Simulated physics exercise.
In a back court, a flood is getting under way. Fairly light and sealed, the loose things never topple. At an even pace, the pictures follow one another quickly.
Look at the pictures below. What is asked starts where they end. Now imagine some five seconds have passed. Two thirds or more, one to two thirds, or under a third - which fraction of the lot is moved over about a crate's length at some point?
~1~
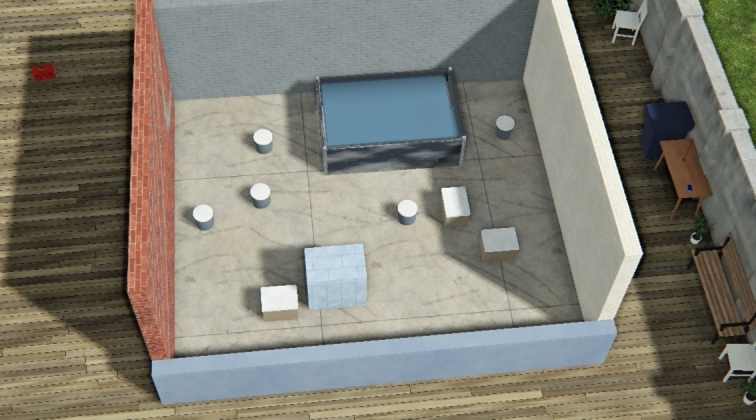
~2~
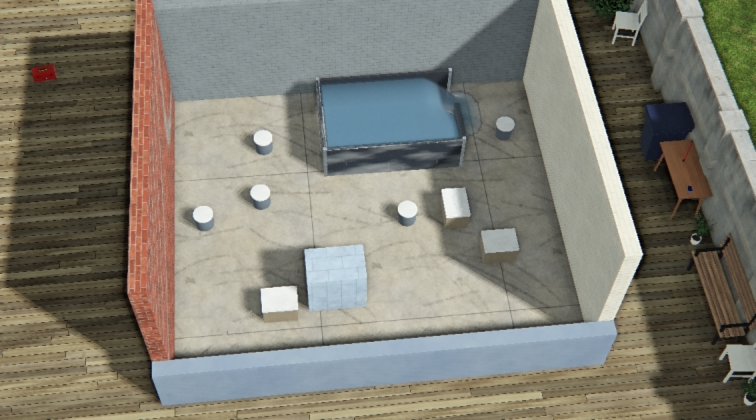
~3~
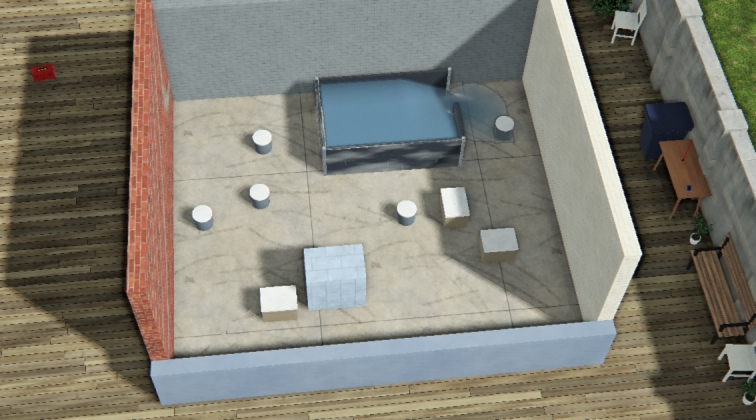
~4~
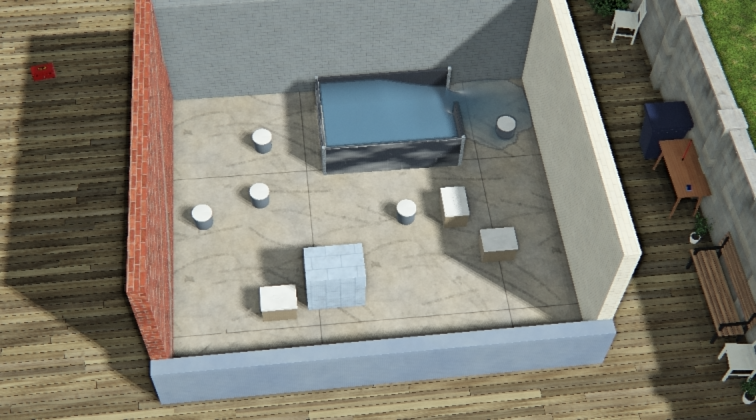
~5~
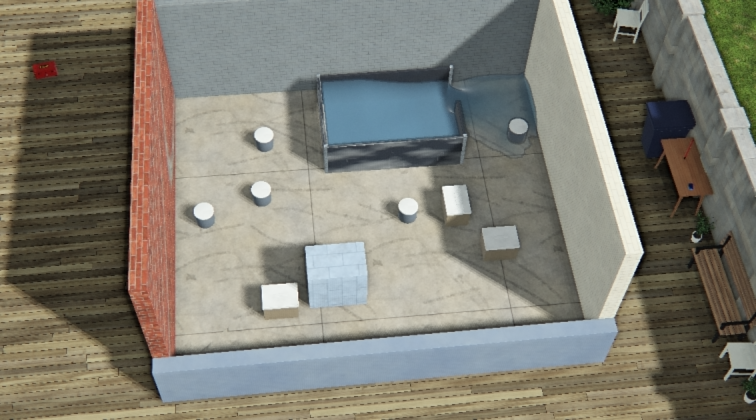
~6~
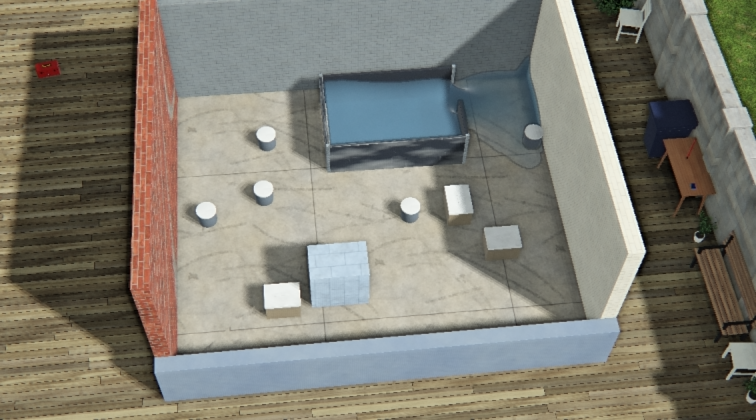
The fraction moved that far is under a third.
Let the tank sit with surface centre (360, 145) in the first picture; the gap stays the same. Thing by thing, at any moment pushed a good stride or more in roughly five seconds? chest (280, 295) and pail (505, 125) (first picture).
Respectively: Lacked the distance and got displaced that much.
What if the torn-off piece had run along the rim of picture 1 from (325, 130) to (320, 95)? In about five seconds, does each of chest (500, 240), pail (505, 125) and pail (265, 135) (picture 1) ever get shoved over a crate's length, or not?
In turn: Stayed within it, stayed within it, moved that far.
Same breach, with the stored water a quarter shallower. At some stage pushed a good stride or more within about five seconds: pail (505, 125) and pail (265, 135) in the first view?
The first comes out carried that far, the second not the full distance.
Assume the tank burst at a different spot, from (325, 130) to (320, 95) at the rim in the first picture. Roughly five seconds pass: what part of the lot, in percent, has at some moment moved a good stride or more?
About 50 %.
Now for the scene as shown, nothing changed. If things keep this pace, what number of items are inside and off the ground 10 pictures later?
The figure is 1.
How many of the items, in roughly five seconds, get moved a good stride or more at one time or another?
So the number is 2.
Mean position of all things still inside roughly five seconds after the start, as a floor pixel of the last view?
Near (328, 233).
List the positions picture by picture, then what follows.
In the first picture, a pail at (505, 123), on the bottom; a pail at (263, 137), on the bottom; 0 of 8 have shifted.
In the second picture, a pail at (505, 124), on the bottom; a pail at (263, 138), on the bottom; 0 of 8 have shifted.
In the third picture, a pail at (505, 123) rests on the ground; a pail at (262, 137) rests on the ground; 0 of 8 have shifted.
In the fourth picture, a pail at (506, 123), on the bottom, close to its start; a pail at (262, 136) rests on the ground; 0 of 8 have shifted.
In the fifth picture, a pail at (519, 126) rests on the ground, close to its start; a pail at (264, 135), on the bottom; 1 of 8 have shifted.
In the sixth picture, a pail at (534, 132), on the bottom, a stride from its start; a pail at (266, 134) rests on the ground; 1 of 8 have shifted.
A moment on, 1 of 8 are well off their spots; 0 afloat.
Next, 1 of 8 are well off their spots; 1 afloat.
Later, 2 of 8 are well off their spots; 0 afloat.
In the end, 2 of 8 are well off their spots, and 2 have been at some point; 0 afloat.
